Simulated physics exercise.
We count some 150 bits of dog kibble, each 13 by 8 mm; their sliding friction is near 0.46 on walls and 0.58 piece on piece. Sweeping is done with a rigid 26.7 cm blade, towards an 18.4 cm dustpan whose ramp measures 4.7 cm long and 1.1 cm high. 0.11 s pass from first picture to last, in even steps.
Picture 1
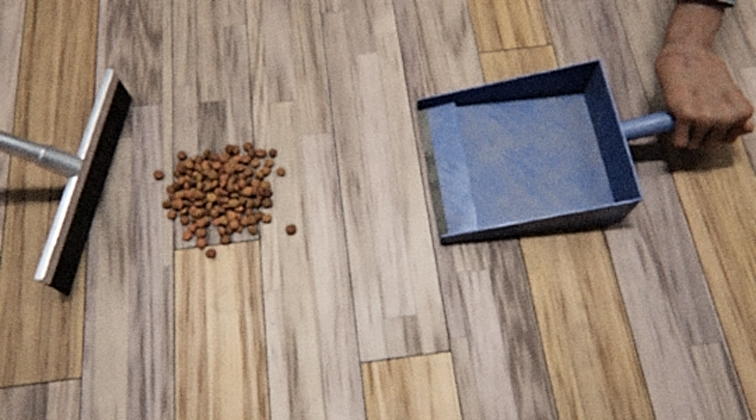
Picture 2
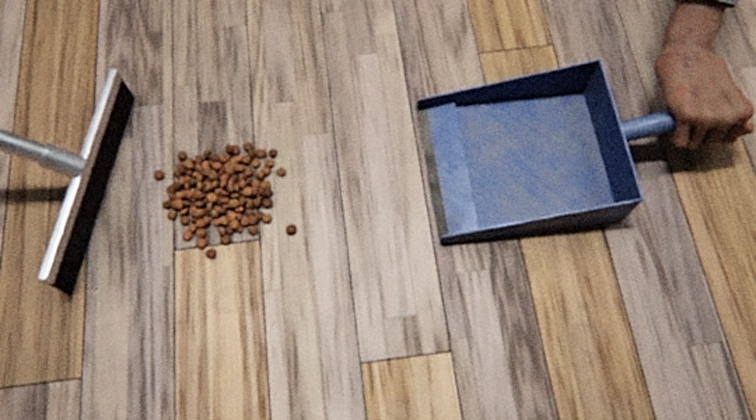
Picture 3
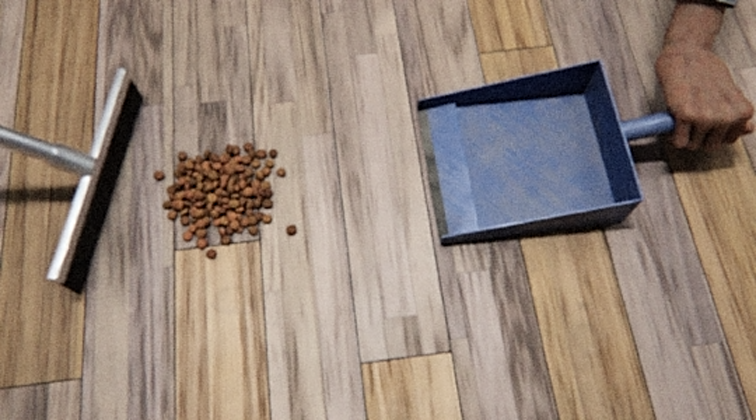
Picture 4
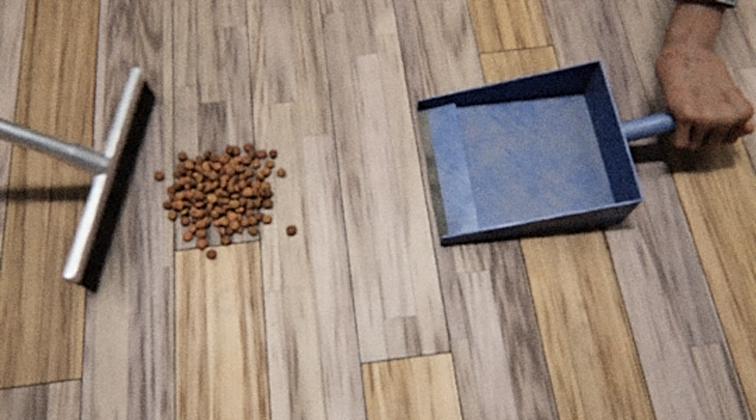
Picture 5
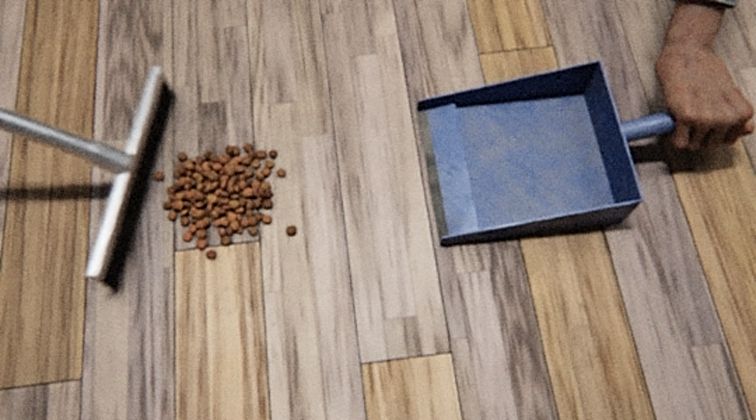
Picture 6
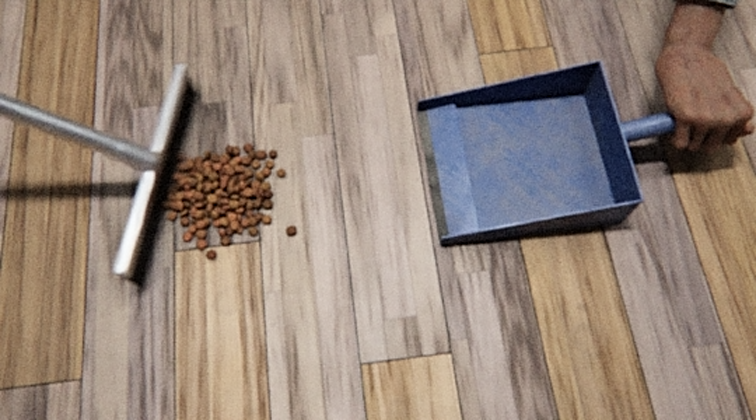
On a wood-plank floor, a metal-edged blade slides right to the edge of a kibble pile while a hand holds a blue dustpan.
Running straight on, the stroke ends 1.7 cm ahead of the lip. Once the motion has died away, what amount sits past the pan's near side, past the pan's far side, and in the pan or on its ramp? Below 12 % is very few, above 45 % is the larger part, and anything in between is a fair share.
Near side: A fair share, far side: Very few, pan: The larger part.
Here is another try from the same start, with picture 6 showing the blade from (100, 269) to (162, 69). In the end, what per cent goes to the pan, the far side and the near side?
You'd see pan at 25, far at 5 and near at 10.
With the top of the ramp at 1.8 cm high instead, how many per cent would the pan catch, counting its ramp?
It would be roughly 50 percent.
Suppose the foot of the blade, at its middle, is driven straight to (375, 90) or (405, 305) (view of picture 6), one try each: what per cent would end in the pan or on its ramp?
Roughly 30 per cent for the first try and 30 per cent for the second.
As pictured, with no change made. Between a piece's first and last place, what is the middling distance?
30 cm, roughly.
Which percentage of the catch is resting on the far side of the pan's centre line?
I'd say near 40 per cent.
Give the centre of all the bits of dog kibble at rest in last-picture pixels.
Near (456, 198).
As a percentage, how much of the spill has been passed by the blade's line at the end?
I'd say close to 0 per cent.
Then, 0.11 s after the last picture, middle of the blade 17 cm from the lip; 0 % over the lip, far side 0 %, near side 5 %.
Then, 0.19 s after the last picture, middle of the blade 7 cm from the lip; 0 % over the lip, far side 5 %, near side 15 %.
Then, 0.40 s after the last picture, middle of the blade 5 cm from the lip; 55 % over the lip, far side 5 %, near side 25 %.
In the end, near side 20 %, far side 5 %, pan 50 %, in front of the lip or behind the blade 20 %.
